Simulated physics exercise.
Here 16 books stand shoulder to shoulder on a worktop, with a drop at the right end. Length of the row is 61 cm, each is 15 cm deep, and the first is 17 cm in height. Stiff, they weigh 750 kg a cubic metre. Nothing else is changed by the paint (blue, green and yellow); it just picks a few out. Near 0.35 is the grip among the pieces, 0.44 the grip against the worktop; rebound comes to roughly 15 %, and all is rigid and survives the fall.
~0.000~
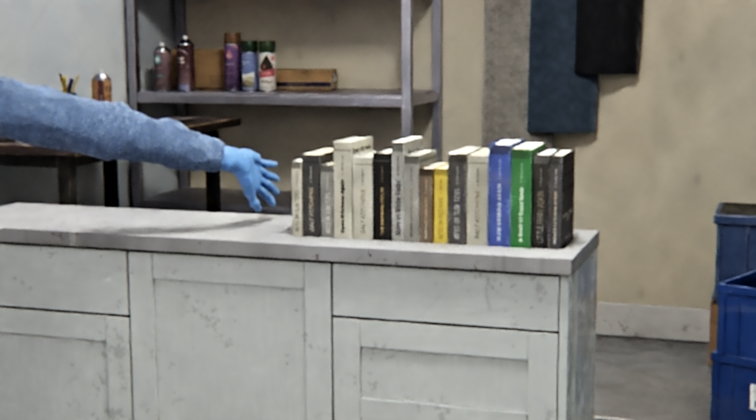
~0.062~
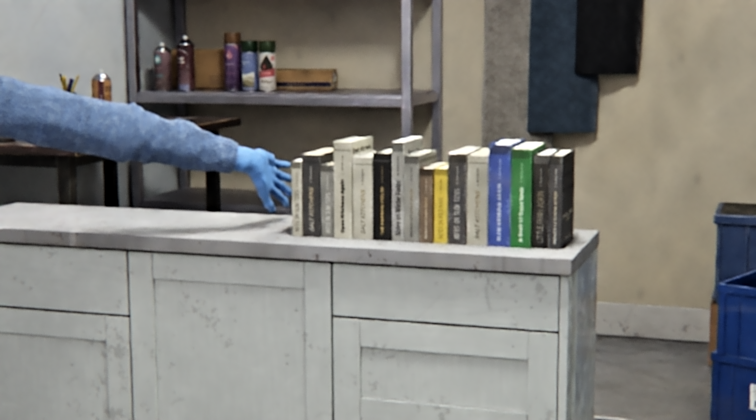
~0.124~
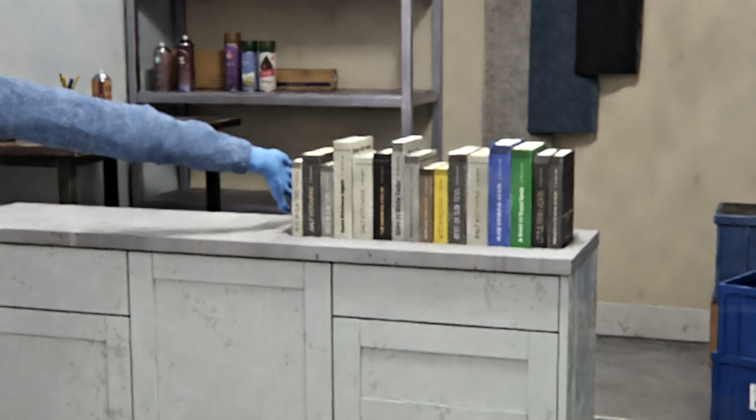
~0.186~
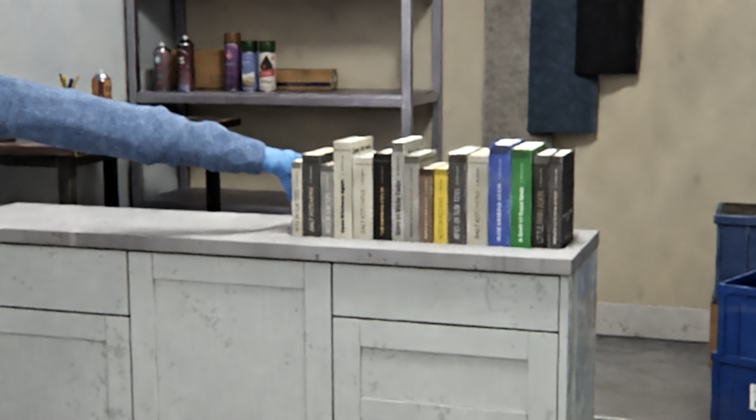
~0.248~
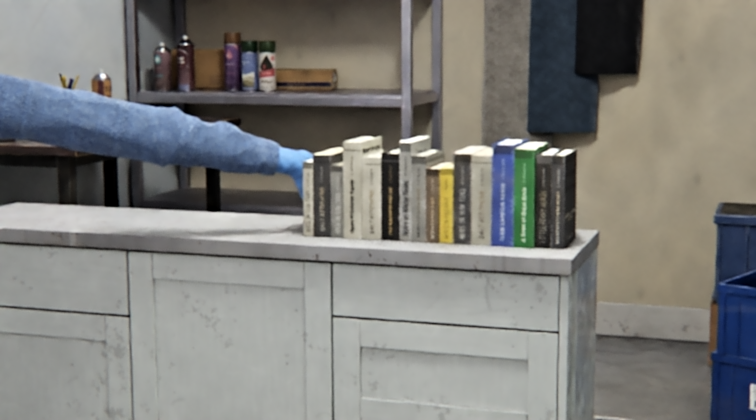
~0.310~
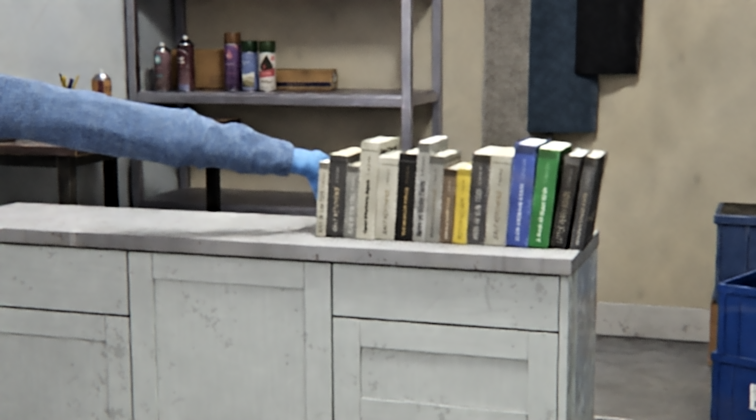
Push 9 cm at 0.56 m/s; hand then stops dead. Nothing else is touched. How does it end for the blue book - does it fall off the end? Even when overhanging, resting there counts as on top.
The blue book ends up down.
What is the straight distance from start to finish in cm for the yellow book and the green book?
Well, the yellow finishes about 10 cm from where it began, while the green finishes about 100 cm from its start.
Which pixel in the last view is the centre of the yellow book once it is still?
I'd point at about (501, 204).
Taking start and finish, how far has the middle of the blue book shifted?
About 90 cm.
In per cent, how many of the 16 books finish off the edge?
About 25 per cent.
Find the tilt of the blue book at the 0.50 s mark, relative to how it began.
Roughly 30°.
By 0.37 s, none of the 16 books off the edge, 16 disturbed; blue book tilted 7°; green book tilted 10°.
By 0.50 s, 1 of the 16 books off the edge; blue book tilted 29°; green book tilted 32°.
By 0.76 s, 3 of the 16 books off the edge; blue book on its side; green book on its side.
By 1.04 s, 4 of the 16 books off the edge; blue book on its side; green book on its side.
When it is over (1.6 s), 4 of the 16 books off the edge; blue book on its side; green book on its side; yellow book tilted 24°.
